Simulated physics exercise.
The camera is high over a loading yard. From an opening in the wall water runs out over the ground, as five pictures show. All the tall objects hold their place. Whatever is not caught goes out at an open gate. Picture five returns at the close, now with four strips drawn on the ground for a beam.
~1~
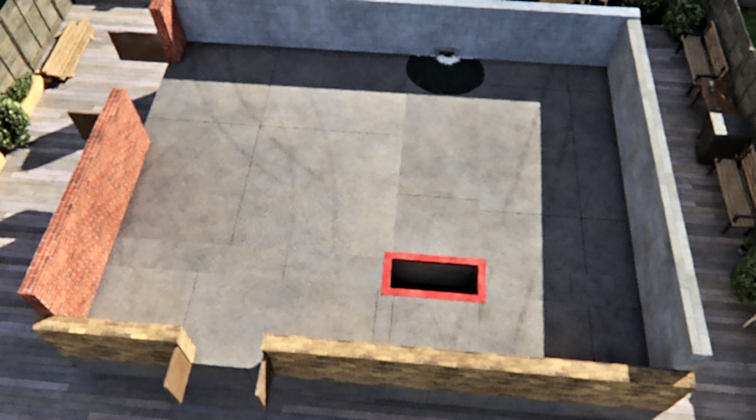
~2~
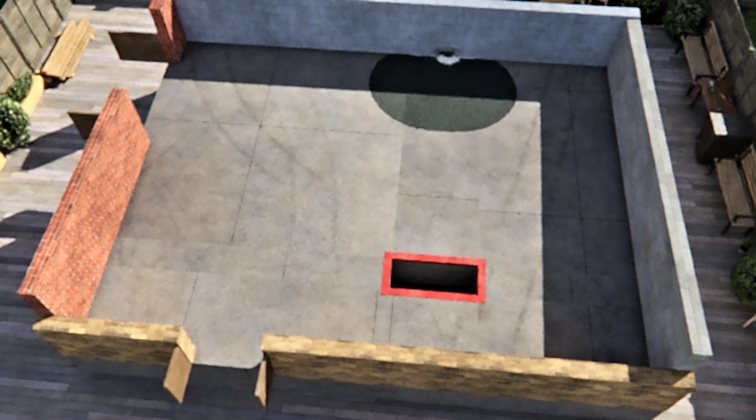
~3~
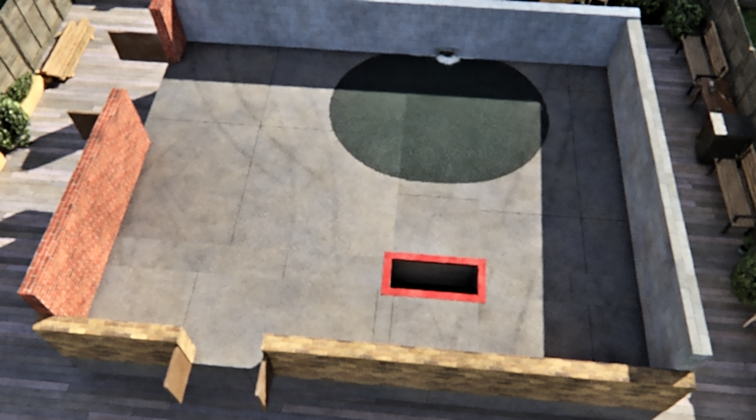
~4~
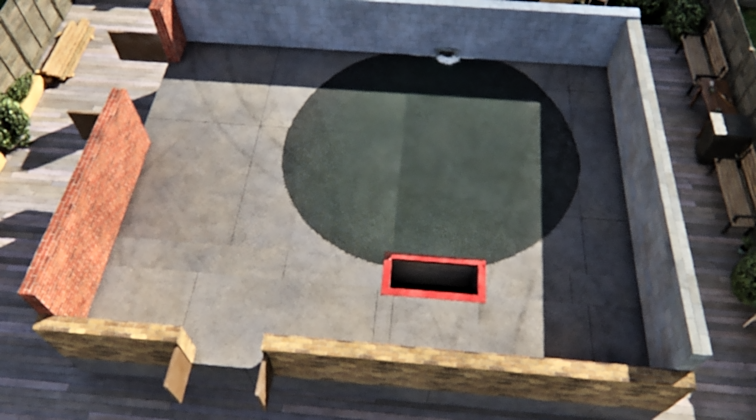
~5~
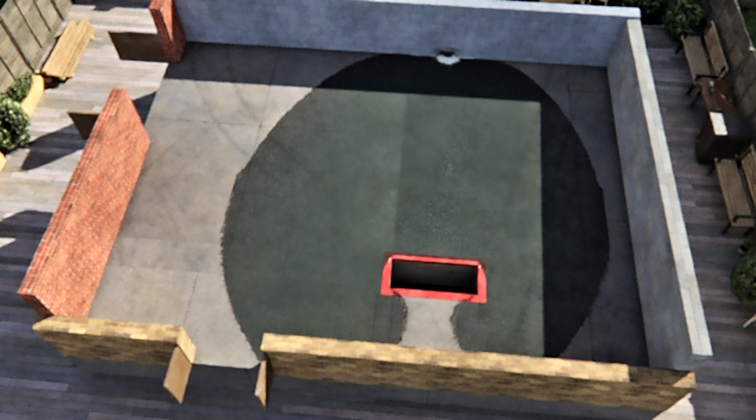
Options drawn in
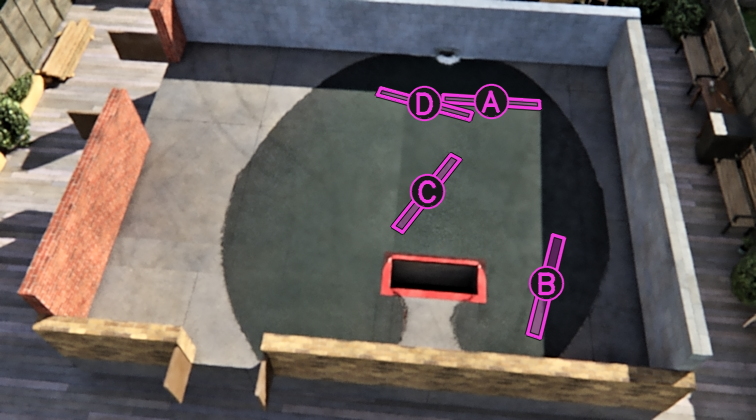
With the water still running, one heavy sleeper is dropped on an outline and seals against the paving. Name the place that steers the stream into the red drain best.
B beats the others.
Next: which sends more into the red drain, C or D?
C it is.
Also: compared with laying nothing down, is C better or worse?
It is worse.
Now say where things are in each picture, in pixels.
Outfall at (447, 53); red drain at (434, 277); open gate at (234, 352); open gate at (166, 100); water covers 2 % of the ground and shows as far out as (420, 84); red drain still dry.
Water covers 8 % of the ground and shows as far out as (451, 130); red drain still dry.
Water covers 18 % of the ground and shows as far out as (422, 179); red drain still dry.
Water covers 34 % of the ground and shows as far out as (367, 254); red drain still dry.
Water covers 52 % of the ground and shows as far out as (240, 311); red drain taking water.
On the marked copy, A from (442, 98) to (539, 104); B from (533, 335) to (558, 236); C from (397, 229) to (455, 157); D from (379, 91) to (470, 116).
With A, about 27 % of the stream runs into the red drain, about 69 % out by the gates.
With B, about 39 % of the stream runs into the red drain, about 56 % out by the gates.
With C, about 30 % of the stream runs into the red drain, about 66 % out by the gates.
With D, about 17 % of the stream runs into the red drain, about 80 % out by the gates.
